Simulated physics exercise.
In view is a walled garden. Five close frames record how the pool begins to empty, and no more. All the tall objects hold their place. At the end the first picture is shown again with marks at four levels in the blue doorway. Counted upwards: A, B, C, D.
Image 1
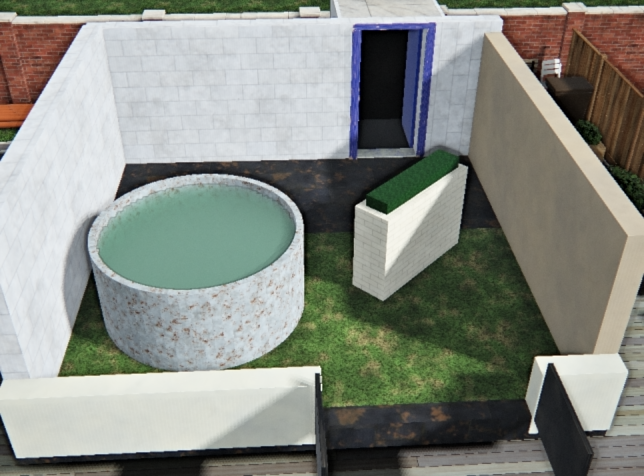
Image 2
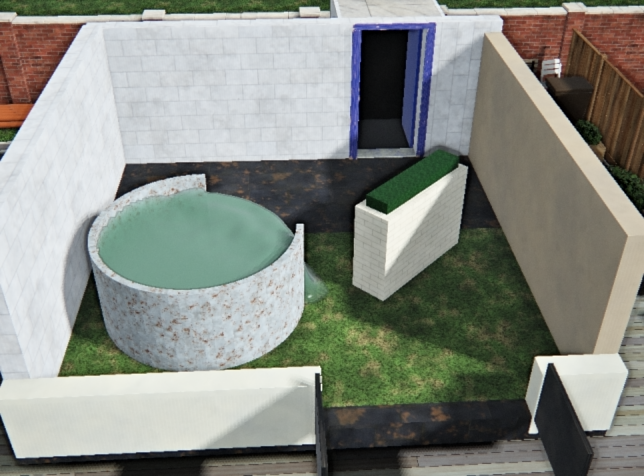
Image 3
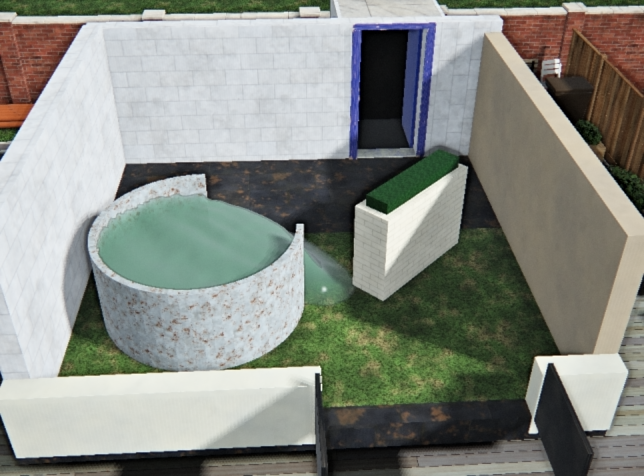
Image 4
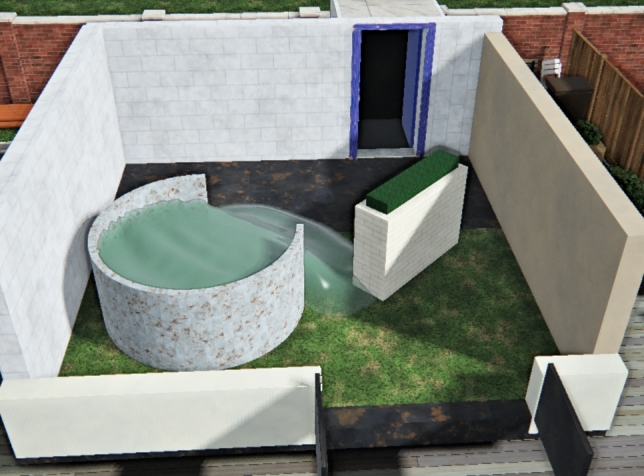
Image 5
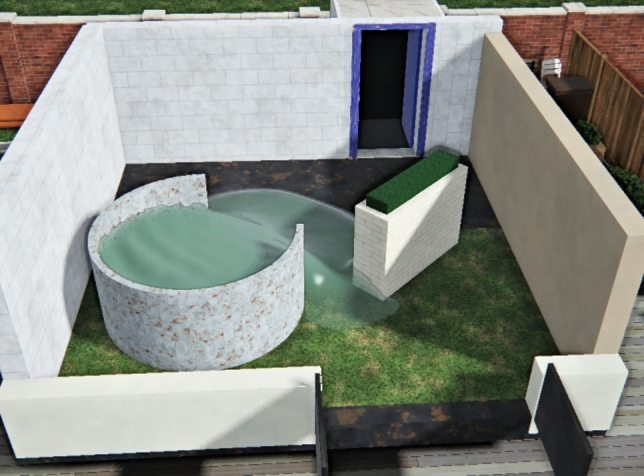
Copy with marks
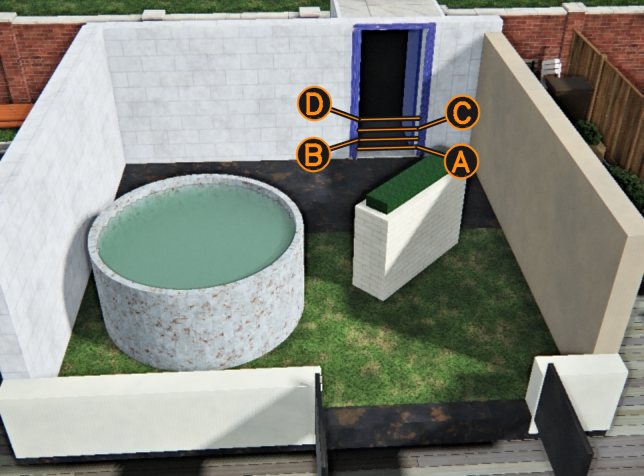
A walled garden with pale block walls and a patchy lawn is seen from above and in front. A round, mottled stone pool of green water stands at left, a white planter topped with green hedge right of centre, and a blue doorway at the back. The pool's right rear side opens, and water pours out, spreading over the ground towards and past the planter's near end, while the camera stays still.
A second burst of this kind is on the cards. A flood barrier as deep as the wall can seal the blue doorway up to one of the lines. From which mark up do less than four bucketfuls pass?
It is C.
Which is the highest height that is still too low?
B.
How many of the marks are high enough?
Two of the four.
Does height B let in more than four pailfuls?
Yes, that goes wrong.
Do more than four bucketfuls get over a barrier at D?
No, not at all.
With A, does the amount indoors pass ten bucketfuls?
Yes.
In orange, A at (387, 147); B at (388, 139); C at (388, 129); D at (389, 118); from the bottom up A, B, C, D.
If A is chosen, dozens of bucketfuls pour in.
If B is chosen, about 7 bucketfuls get in.
If C is chosen, a bucket or two gets in.
If D is chosen, a splash gets over, under a bucket.
